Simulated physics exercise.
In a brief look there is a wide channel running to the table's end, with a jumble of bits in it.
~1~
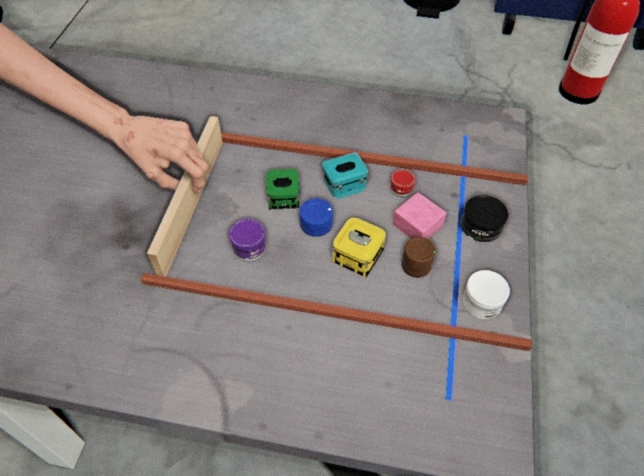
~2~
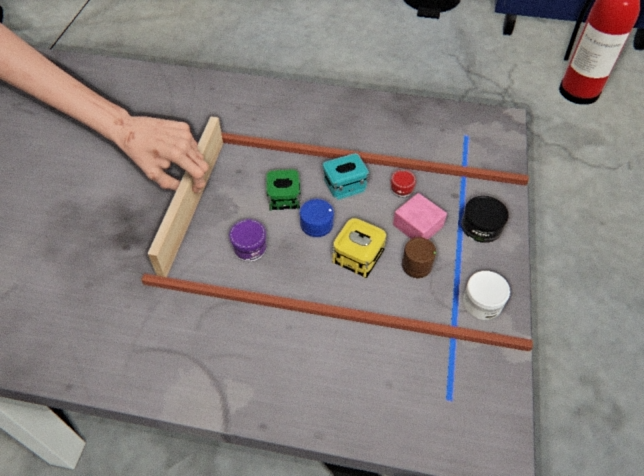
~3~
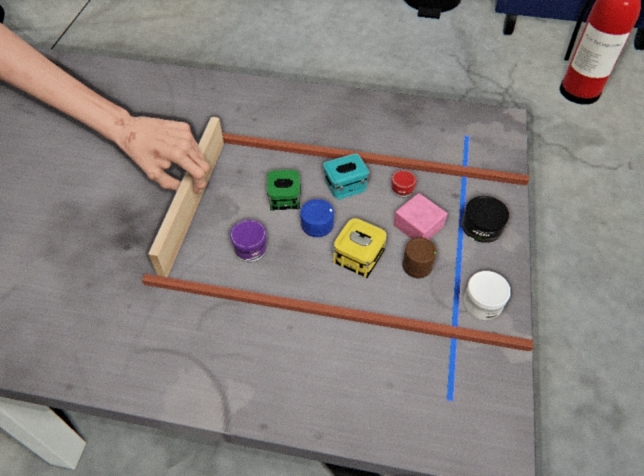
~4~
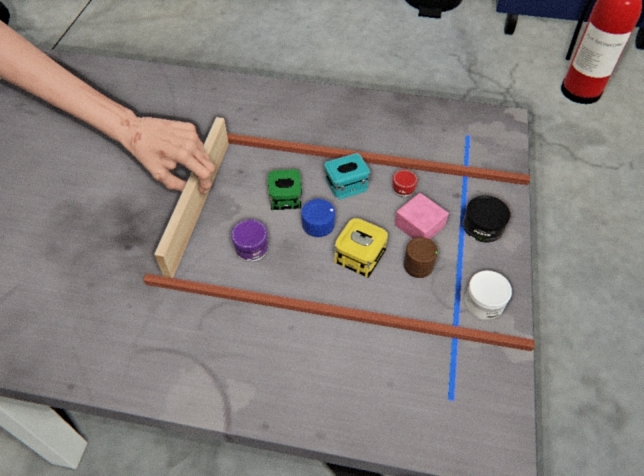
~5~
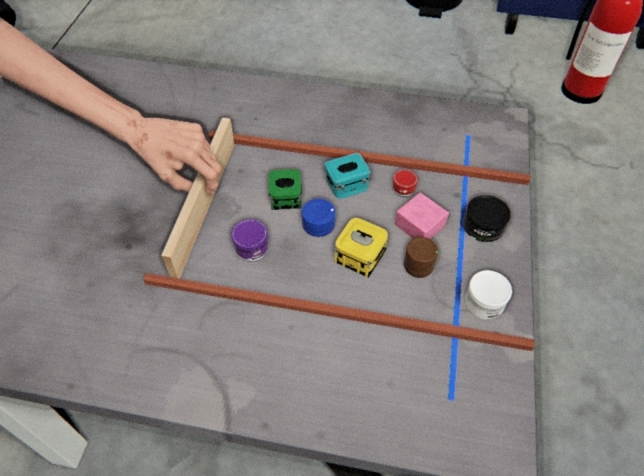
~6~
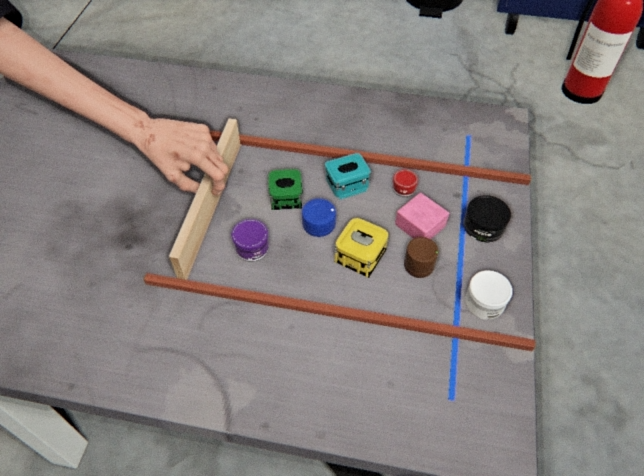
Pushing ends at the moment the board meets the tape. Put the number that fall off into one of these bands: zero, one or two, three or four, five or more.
Just one or two tumble.
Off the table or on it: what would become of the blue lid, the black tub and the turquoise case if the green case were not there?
Blue lid: Still there; black tub: Over the edge; turquoise case: Still there.
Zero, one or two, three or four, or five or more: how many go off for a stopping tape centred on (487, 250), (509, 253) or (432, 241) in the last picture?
Taking the three places in turn, it would be three or four; five or over; none at all.
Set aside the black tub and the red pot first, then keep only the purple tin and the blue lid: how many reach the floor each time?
That gives 1 for the first pair taken away and 1 for the second.
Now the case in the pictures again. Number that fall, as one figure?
Taken together, the number is 2.
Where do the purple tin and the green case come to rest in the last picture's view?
Near (479, 279) and (481, 221).
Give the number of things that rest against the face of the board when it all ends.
All in all, 4.
A little later, none off yet; white tub at rest near (488, 296); black tub at rest near (487, 219); brown lid at rest near (421, 258).
Next, none off yet; white tub at rest near (488, 296); black tub at rest near (487, 219); brown lid shifted about its own width near (444, 261).
Later still, none off yet; white tub at rest near (494, 302); black tub shifted about its own width near (519, 219); brown lid shifted well along near (517, 272).
When it is over, the number that fall off is one or two; down, brown lid and black tub.
